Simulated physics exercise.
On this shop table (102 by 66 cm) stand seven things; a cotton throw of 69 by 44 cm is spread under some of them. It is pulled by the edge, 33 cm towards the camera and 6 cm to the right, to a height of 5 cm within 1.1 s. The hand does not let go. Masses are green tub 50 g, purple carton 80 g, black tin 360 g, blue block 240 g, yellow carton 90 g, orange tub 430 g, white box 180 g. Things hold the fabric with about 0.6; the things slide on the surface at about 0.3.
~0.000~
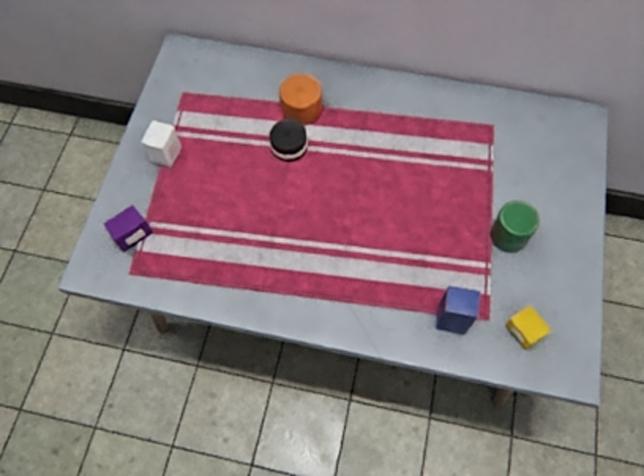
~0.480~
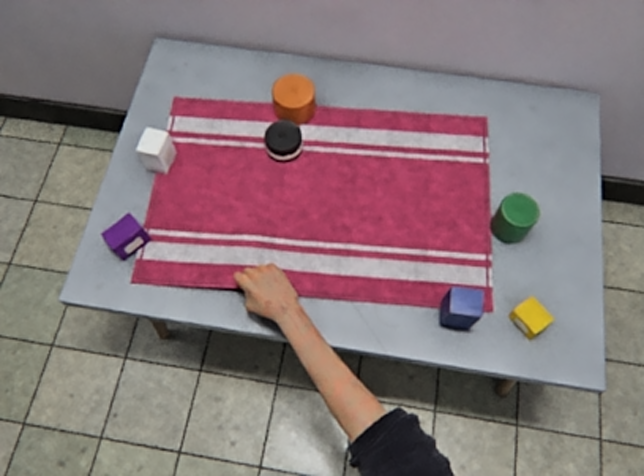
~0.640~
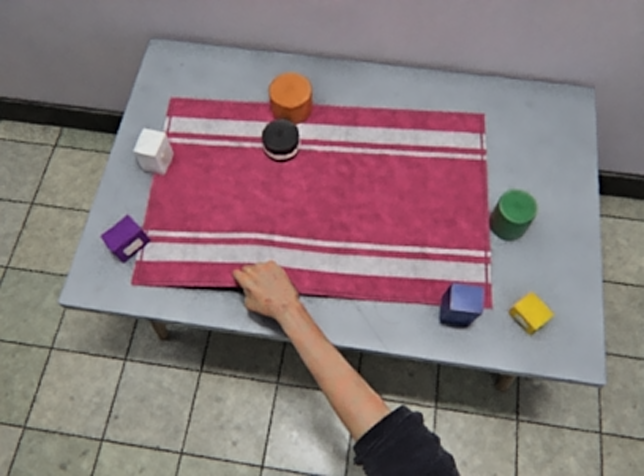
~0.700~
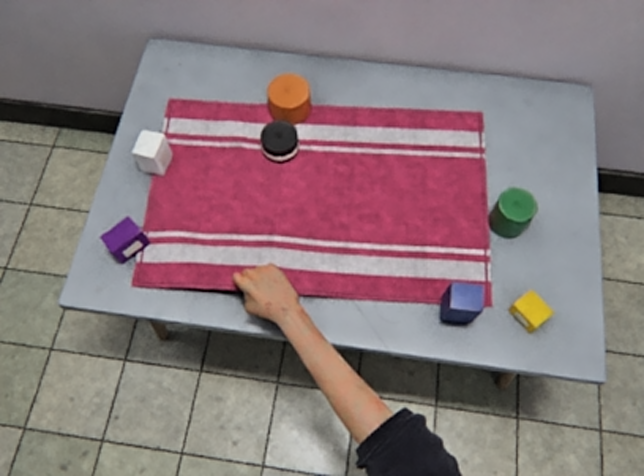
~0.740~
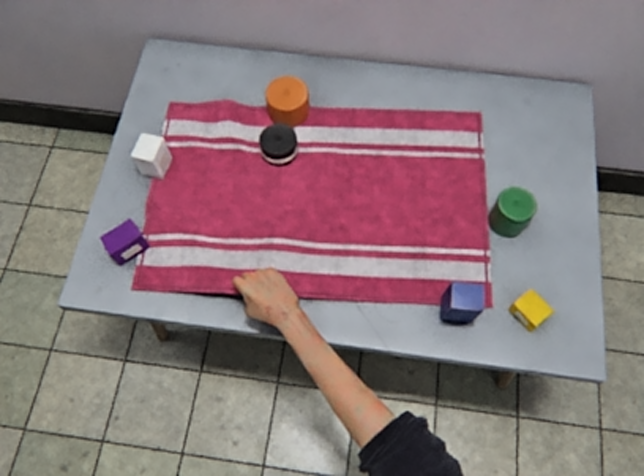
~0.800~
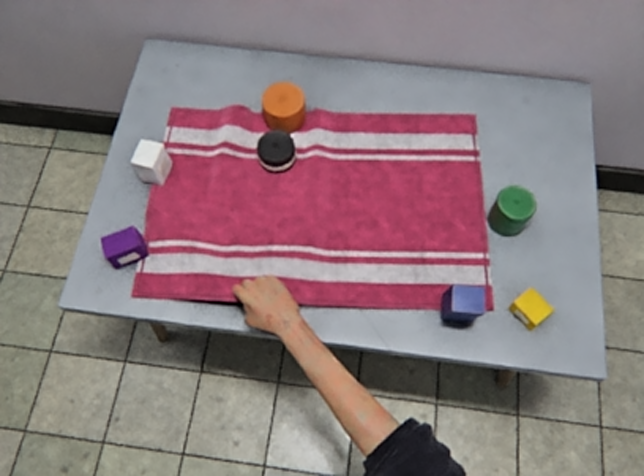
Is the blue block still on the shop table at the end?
The blue block goes over the edge.
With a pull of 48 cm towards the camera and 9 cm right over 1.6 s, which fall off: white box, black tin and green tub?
Then: White box falls off, black tin falls off, green tub stays on.
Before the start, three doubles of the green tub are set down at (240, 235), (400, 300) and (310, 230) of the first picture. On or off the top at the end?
In turn: Falls off, falls off, falls off.
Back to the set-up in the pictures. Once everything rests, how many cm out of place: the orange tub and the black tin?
About: Orange tub 35 cm, black tin 40 cm.
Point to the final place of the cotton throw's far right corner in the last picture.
Around (428, 223).
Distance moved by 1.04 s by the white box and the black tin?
About: White box 10 cm, black tin 15 cm.
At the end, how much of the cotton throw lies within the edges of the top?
About 45 per cent.
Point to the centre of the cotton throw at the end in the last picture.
Near (289, 348).
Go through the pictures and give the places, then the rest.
Shows, blue block (463, 301); cotton throw corners (129, 274) (183, 93) (494, 125) (489, 320), in the first picture.
Shows, blue block (467, 298); cotton throw corners (131, 283) (174, 97); grip (248, 289), in the second picture.
Shows, cotton throw corners (132, 285) (171, 98); grip (247, 287), in the third picture.
Shows, cotton throw corners (132, 286) (169, 99); grip (247, 291), in the fourth picture.
Shows, white box (147, 147); orange tub (287, 92); black tin (278, 139); cotton throw corners (132, 290) (170, 102); grip (247, 294), in the fifth picture.
Shows, blue block (469, 294); cotton throw corners (131, 297) (172, 107) (475, 115) (494, 310); grip (247, 302), in the sixth picture.
After 1.0 s, 95 % of the cotton throw is still over the top; blue block 2 cm off its start, black tin 13 cm off its start, orange tub 12 cm off its start.
After 1.3 s, 80 % of the cotton throw is still over the top; blue block 5 cm off its start, black tin 24 cm off its start, orange tub 22 cm off its start.
After 1.5 s, 60 % of the cotton throw is still over the top; blue block 13 cm off its start at (467, 362), black tin 34 cm off its start at (246, 291), orange tub 33 cm off its start at (246, 227).
After 1.7 s, 45 % of the cotton throw is still over the top; blue block over the edge, black tin 38 cm off its start, orange tub 36 cm off its start.
After 3.3 s, 45 % of the cotton throw is still over the top; blue block over the edge, white box over the edge, black tin 38 cm off its start at (251, 311), orange tub 37 cm off its start at (251, 250).
